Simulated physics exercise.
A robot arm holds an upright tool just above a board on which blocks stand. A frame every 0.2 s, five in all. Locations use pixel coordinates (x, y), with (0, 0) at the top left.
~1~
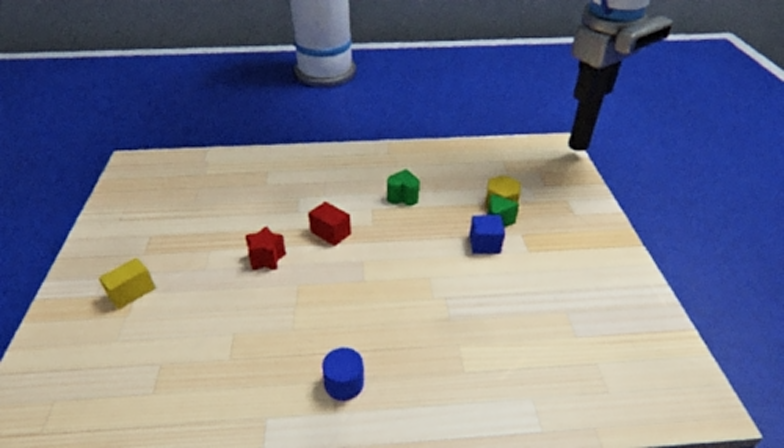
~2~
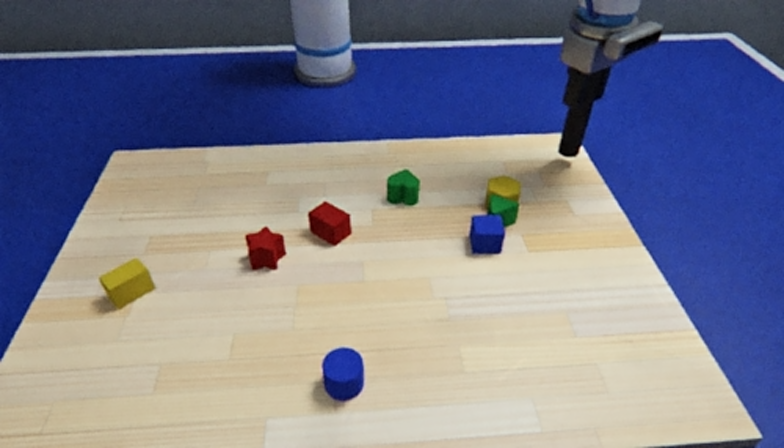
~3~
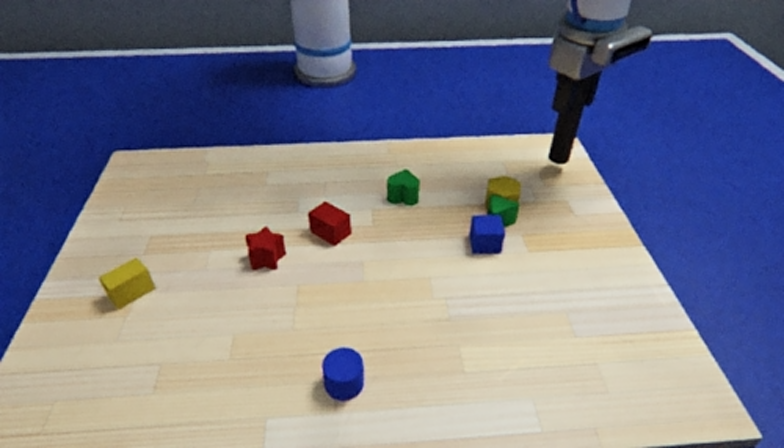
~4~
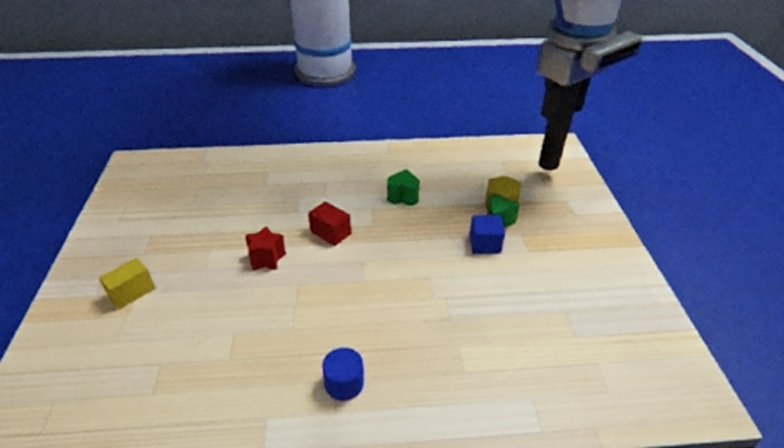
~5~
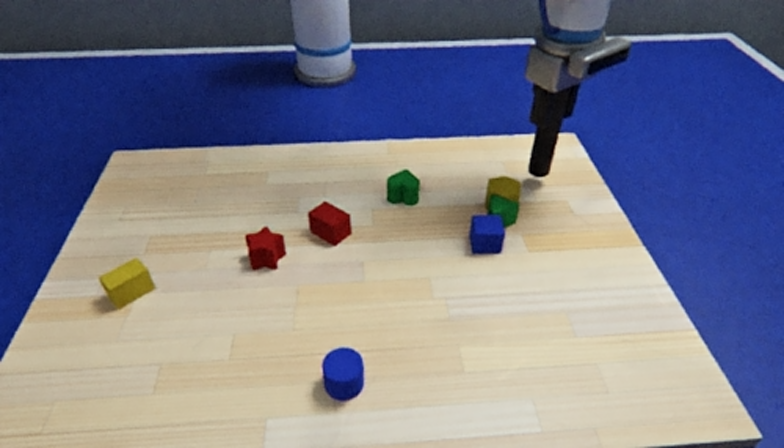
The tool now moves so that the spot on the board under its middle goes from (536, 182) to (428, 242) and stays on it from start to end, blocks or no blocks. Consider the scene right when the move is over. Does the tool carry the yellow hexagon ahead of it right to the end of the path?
Yes
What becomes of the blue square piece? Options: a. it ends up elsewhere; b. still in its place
Option a.
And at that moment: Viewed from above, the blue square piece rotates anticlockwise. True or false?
That claim is false.
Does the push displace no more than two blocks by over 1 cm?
No, that is not how it ends up.
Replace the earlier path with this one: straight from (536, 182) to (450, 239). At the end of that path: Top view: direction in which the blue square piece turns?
Prediction: Clockwise.
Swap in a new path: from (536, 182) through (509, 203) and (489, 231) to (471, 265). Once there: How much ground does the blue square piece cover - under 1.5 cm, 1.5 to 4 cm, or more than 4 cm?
More than 4 cm.
The first path, step by step. One third of the way, tool at (505, 191); blue square piece at (489, 230), turned 20° clockwise; green triangle at (493, 209), turned 40° anticlockwise; yellow hexagon at (487, 192).
Two thirds of the way, tool at (469, 211); blue square piece at (489, 232), turned 30° clockwise; green triangle at (494, 215), turned 60° anticlockwise; yellow hexagon at (445, 210), turned 20° clockwise.
At the end, tool at (429, 232); green heart block in place; blue square piece at (489, 232), turned 30° clockwise; green triangle at (494, 215), turned 60° anticlockwise; yellow hexagon at (400, 227), turned 45° clockwise.
